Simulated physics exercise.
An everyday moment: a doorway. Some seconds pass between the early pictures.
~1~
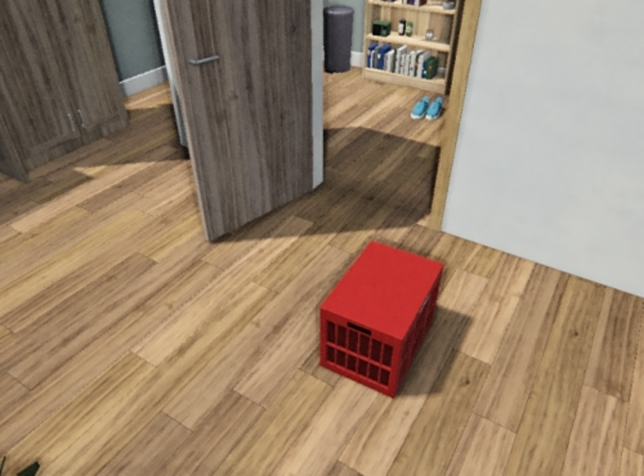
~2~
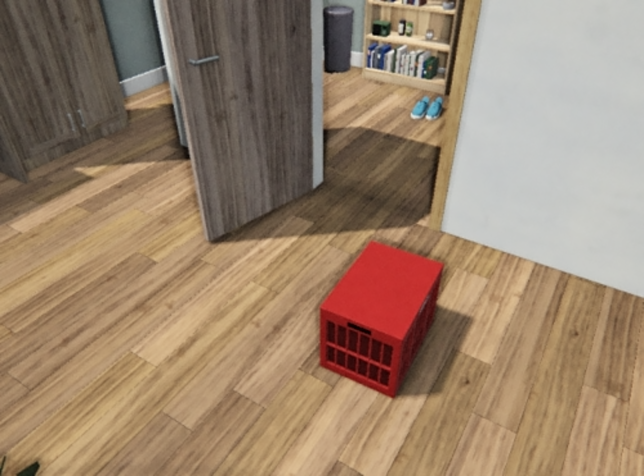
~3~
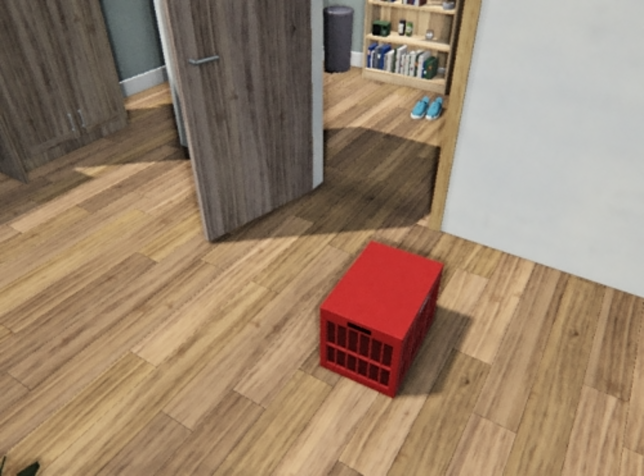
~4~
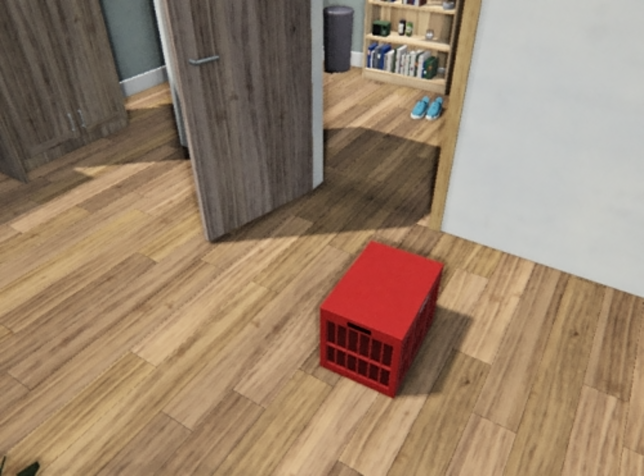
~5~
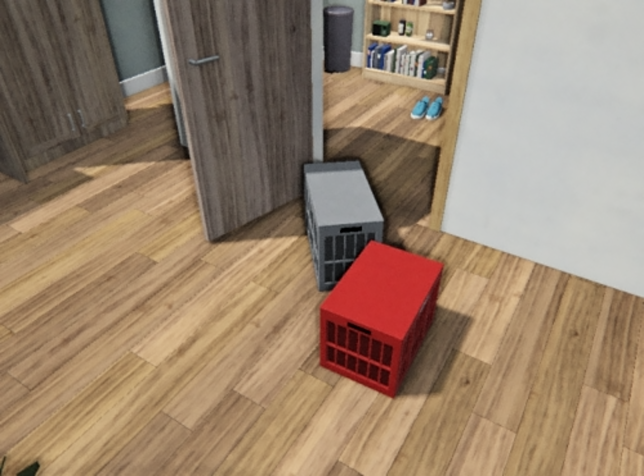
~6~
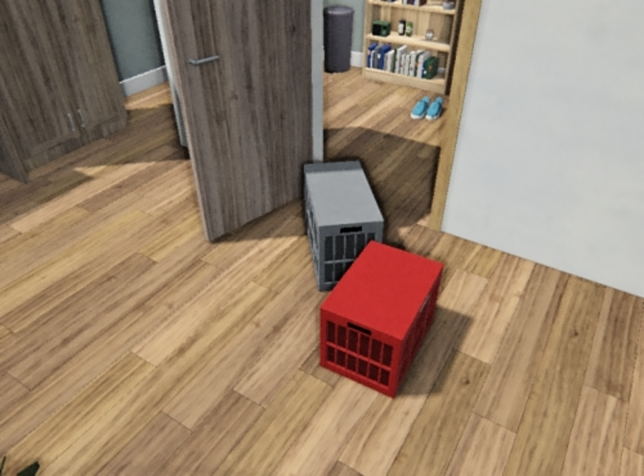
A red crate sits still on a wooden floor near an open door, and a grey crate suddenly appears behind it.
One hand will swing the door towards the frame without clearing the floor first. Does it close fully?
It stops short.
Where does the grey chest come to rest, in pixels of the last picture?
At about (347, 224).
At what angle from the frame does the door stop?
About 55°.
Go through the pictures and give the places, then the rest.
The first frame shows door wide open and still; red chest (382, 315).
The second frame shows door wide open and still; red chest (382, 315).
The third frame shows door wide open and still; red chest (382, 315).
The fourth frame shows door wide open and still; red chest (382, 315).
The fifth frame shows door wide open and still; red chest (382, 315).
The sixth frame shows door wide open and still; grey chest (340, 223); red chest (382, 315).
Then, 0.60 s after the last picture, door 90° open.
Then, 0.90 s after the last picture, door 75° open.
Then, 1.20 s after the last picture, door 60° open; grey chest slid a little near (343, 224).
At rest, door 56° open; both in place. Seen from the same camera at the end, grey chest near (347, 224).
